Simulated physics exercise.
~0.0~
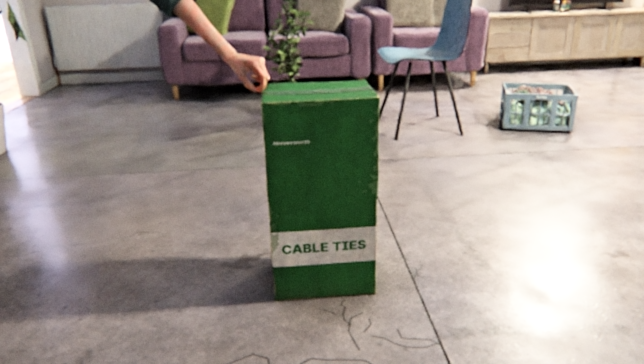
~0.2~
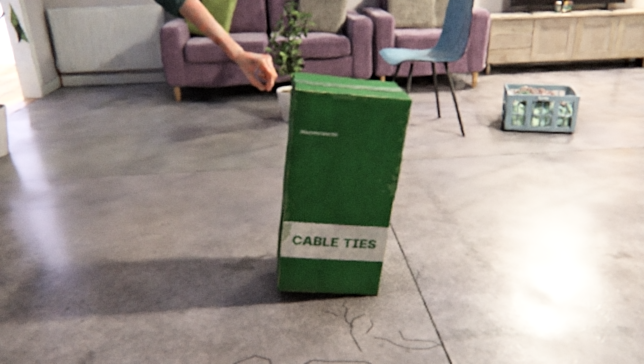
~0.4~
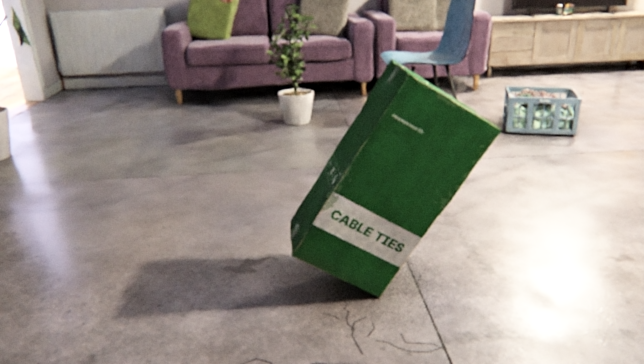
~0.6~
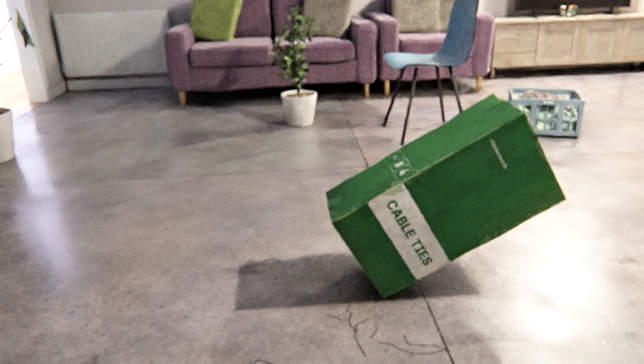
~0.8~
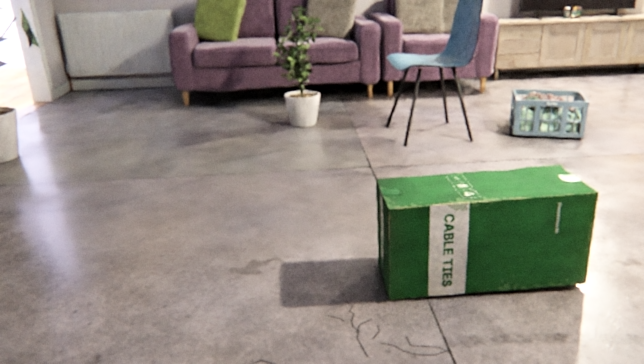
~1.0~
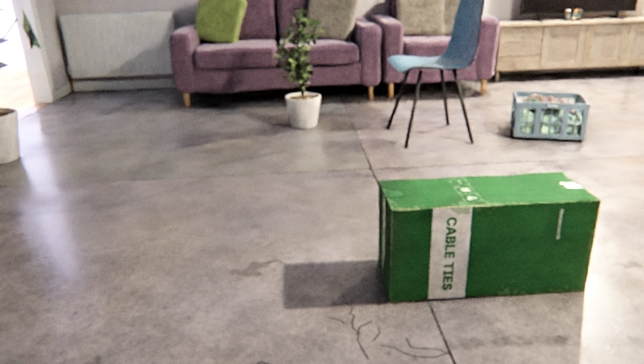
In the video, a hand at the top of a tall green box labelled "CABLE TIES" pushes it and draws back as the box tips to the right, topples over and comes to rest on its side on the grey floor.
